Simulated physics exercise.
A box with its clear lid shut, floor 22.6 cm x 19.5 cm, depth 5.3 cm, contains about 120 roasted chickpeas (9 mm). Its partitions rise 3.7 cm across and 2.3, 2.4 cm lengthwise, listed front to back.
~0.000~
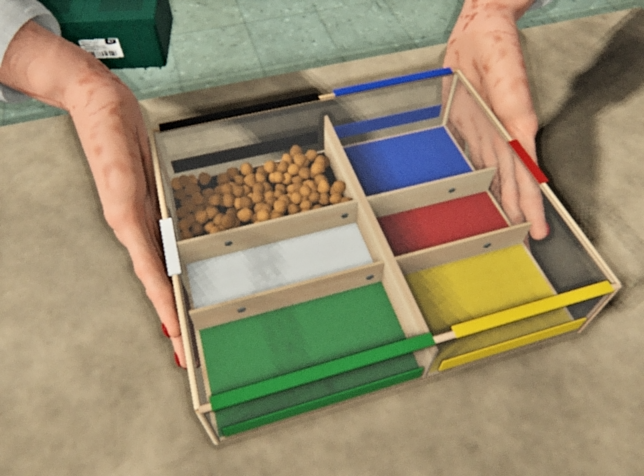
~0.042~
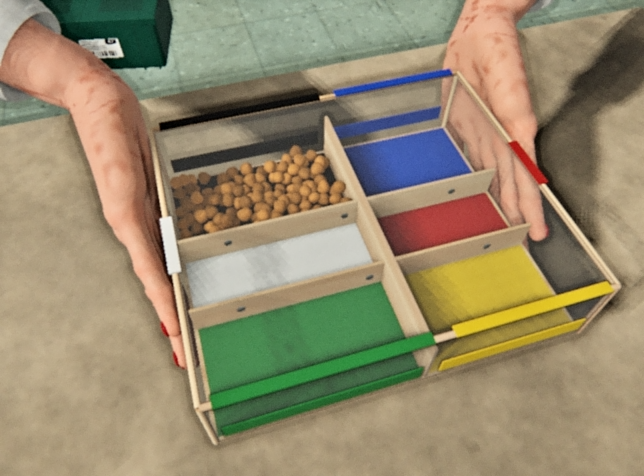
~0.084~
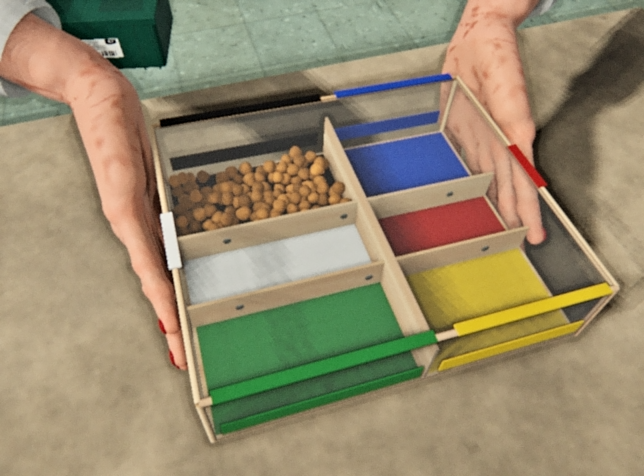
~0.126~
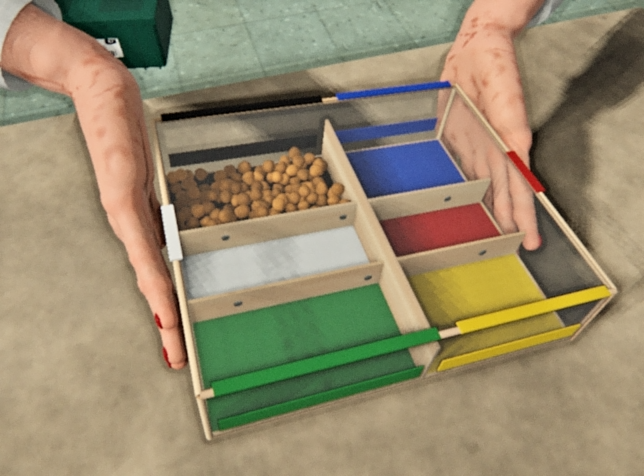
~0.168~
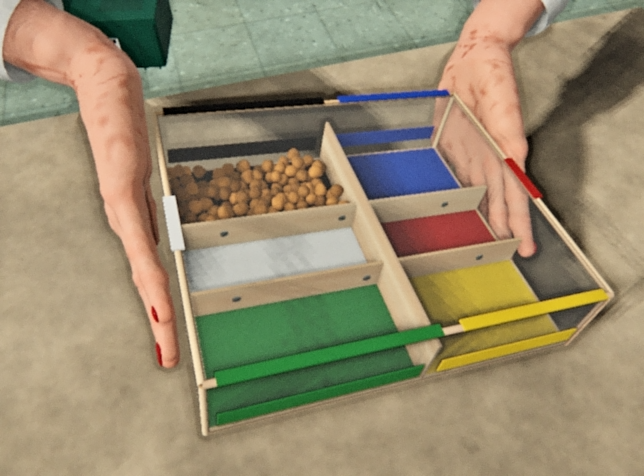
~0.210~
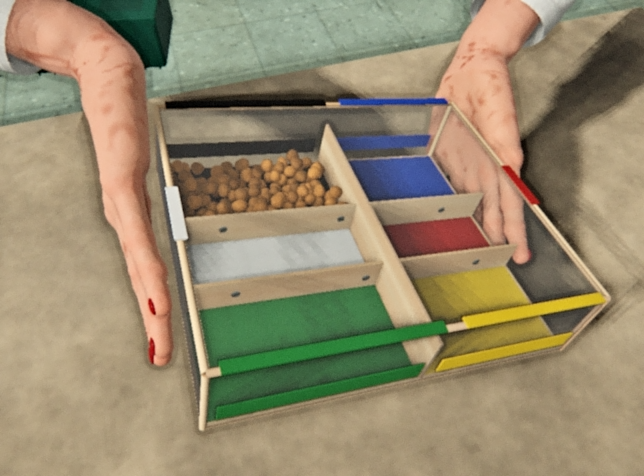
On a tan surface, two hands held a clear-lidded box of coloured compartments, and slowly tilted it a little down to the right while the small round brown pieces stayed in the black-marked section.
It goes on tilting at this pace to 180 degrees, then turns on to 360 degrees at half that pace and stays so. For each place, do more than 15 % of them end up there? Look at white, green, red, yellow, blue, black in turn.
White: Yes, green: Yes, red: No, yellow: No, blue: No, black: Yes.
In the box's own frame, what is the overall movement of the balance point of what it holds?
I'd put it at close to 7.5 centimetres.
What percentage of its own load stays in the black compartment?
50 %, roughly.
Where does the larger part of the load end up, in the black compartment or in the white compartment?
More finishes in the black compartment.
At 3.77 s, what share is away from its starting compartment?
Displaced fraction at the given time: Approx. 45 %.
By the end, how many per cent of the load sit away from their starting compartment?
Near 50 in a hundred.
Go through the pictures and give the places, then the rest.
Box at (423, 347); tilt 0 degrees; black 100 %, in the first picture.
Box at (423, 347); tilt 1 degrees, in the second picture.
Box at (425, 345); tilt 3 degrees, in the third picture.
Box at (427, 343); tilt 6 degrees; low side right, in the fourth picture.
Box at (430, 340); tilt 9 degrees; low side right, in the fifth picture.
Box at (433, 336); tilt 13 degrees; low side right; black 100 %. It turns about 85 degrees a second, in the sixth picture.
Then, at 2.15 s, tilt 178 degrees; blue 25 %, black 70 %; middle of all pieces near (259, 202).
After 3.77 s, tilt 116 degrees; white 30 %, green 15 %, black 55 %; middle of all pieces near (333, 240).
After 5.26 s, tilt 52 degrees; white 25 %, green 25 %, black 50 %; middle of all pieces near (261, 293).
Then, at 6.68 s, tilt 0 degrees; white 25 %, green 25 %, black 50 %; middle of all pieces near (200, 267).
At rest (7.0 s), white 25 %, green 25 %, red 0 %, yellow 0 %, blue 0 %, black 50 %.
